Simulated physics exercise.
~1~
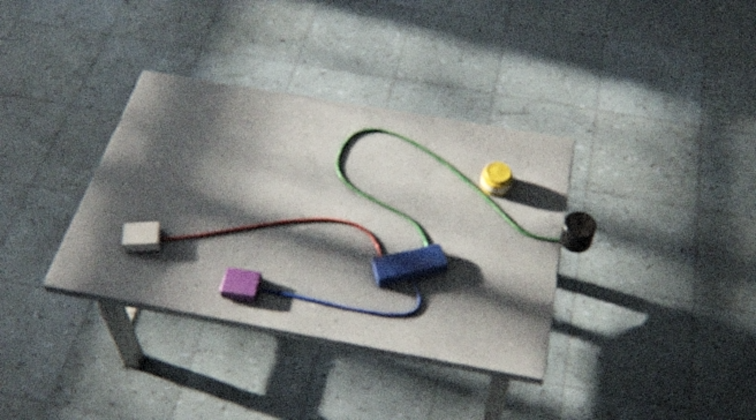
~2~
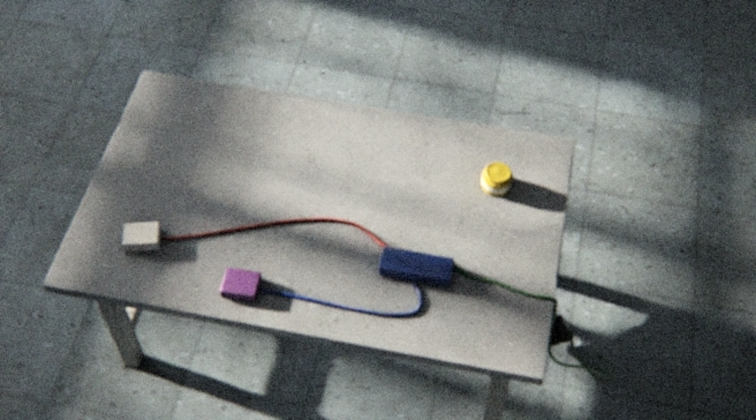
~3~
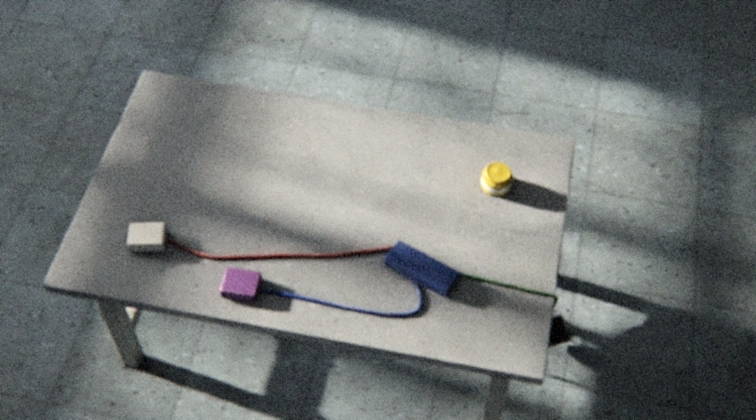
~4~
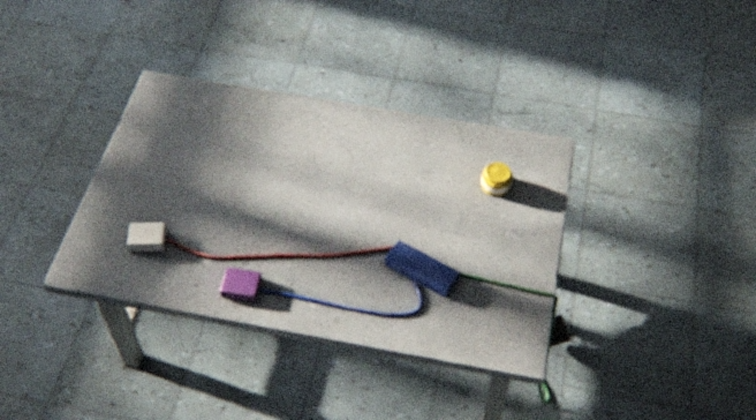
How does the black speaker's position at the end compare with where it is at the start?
It starts at the right edge of the table, below and right of the yellow jar. At the end it is clearly lower and slightly farther left, over the edge near the table's front right corner.
